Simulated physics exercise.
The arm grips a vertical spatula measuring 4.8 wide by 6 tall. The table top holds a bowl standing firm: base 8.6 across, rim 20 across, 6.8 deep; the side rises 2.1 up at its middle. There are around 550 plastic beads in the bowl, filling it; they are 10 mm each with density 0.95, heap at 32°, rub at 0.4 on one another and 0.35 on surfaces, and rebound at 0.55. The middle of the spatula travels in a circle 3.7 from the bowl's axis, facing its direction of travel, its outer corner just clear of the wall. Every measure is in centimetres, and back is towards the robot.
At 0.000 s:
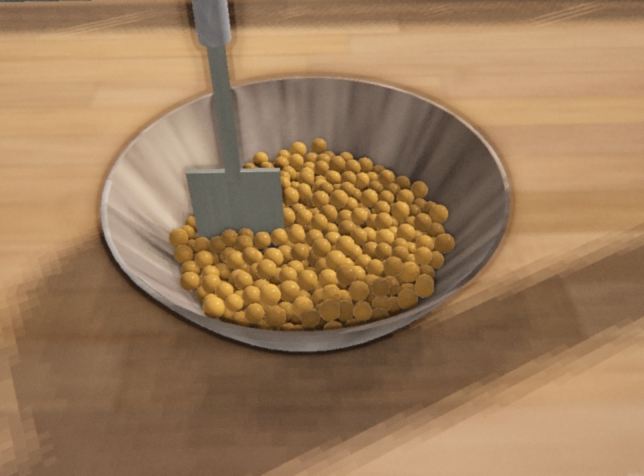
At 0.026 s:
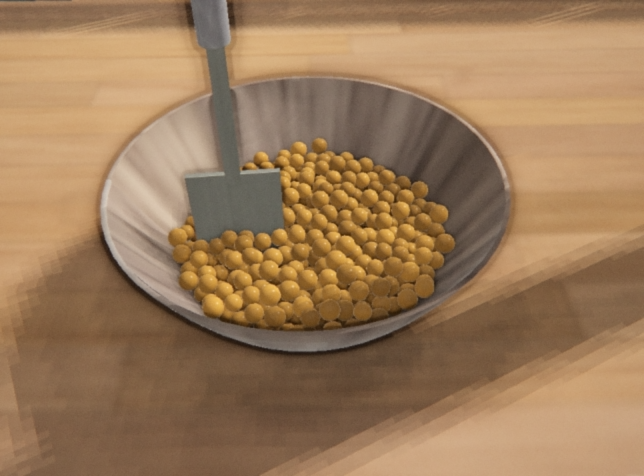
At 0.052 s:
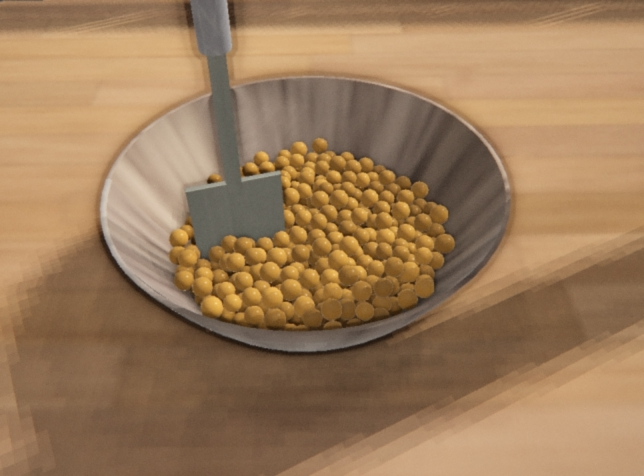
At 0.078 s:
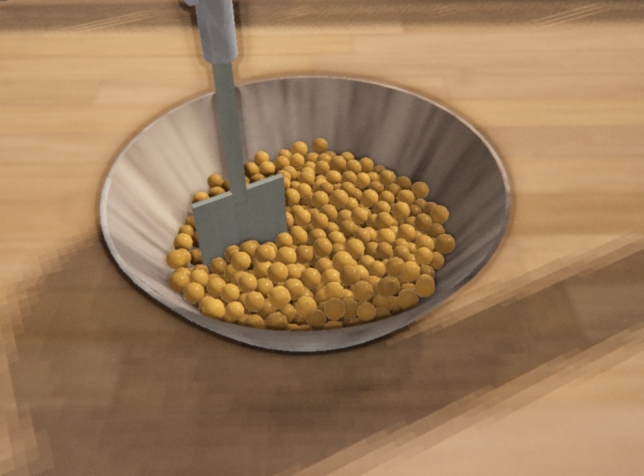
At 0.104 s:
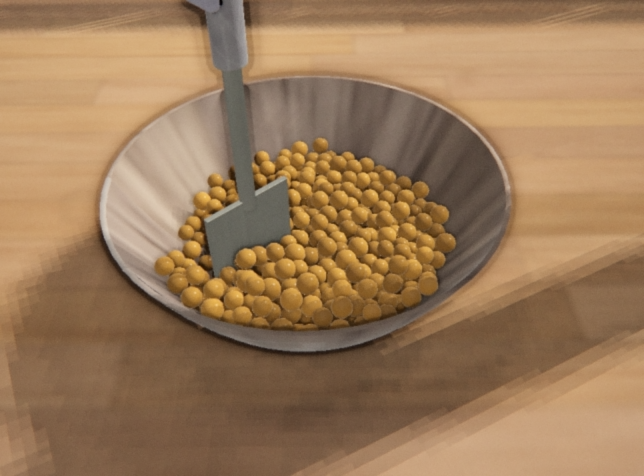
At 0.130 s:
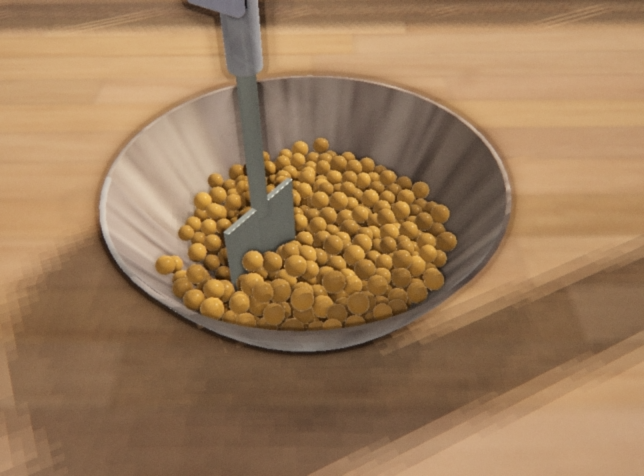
A metal bowl of yellow-brown beads sitting on a wooden table as a grey spatula pushes slowly through them, turning as it moves.
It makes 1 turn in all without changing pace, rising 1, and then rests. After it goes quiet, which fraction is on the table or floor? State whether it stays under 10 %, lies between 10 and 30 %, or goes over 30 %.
It stays under 10 %.
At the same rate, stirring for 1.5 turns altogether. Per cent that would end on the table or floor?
Roughly 0 per cent.
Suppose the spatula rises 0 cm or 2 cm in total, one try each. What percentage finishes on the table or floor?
Estimates: 0 % then 0 %.
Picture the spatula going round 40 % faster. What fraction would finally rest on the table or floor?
About 5 percent, I'd say.
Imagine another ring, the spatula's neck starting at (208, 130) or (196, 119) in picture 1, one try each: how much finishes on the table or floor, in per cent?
Close to 5 and 0 in a hundred.
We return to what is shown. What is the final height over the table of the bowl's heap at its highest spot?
I'd say close to 6.0 centimetres.
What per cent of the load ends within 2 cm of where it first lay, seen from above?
Near 15 per cent of the pieces.
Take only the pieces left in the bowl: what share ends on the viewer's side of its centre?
55 %.
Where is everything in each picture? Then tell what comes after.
Spatula neck at (229, 146), 0° round; upper third of the load around (324, 229), from x 180 to 445, top at y 145; 551 in the bowl, in the first picture.
Spatula neck at (229, 148), 4° round; upper third of the load around (322, 230), from x 175 to 445, top at y 145, in the second picture.
Spatula neck at (230, 156), 16° round; upper third of the load around (319, 237), from x 180 to 445, top at y 145, in the third picture.
Spatula neck at (235, 165), 29° round; upper third of the load around (317, 247), from x 175 to 445, top at y 145, in the fourth picture.
Spatula neck at (244, 173), 42° round; upper third of the load around (311, 254), from x 165 to 445, top at y 145, in the fifth picture.
Spatula neck at (257, 179), 55° round; upper third of the load around (322, 261), from x 165 to 445, top at y 145; 551 in the bowl, in the sixth picture.
After 0.36 s, 173° round, highest piece 8 above the table; 551 in the bowl.
After 0.60 s, 291° round, highest piece 8 above the table; 550 in the bowl, 1 on the table or floor.
After 0.91 s, 0° round, highest piece 6 above the table; 550 in the bowl, 1 on the table or floor.
After 1.61 s, 0° round, highest piece 6 above the table; 550 in the bowl, 1 on the table or floor.
At rest, 550 in the bowl, 1 on the table or floor. That is 0 % on the table or floor.
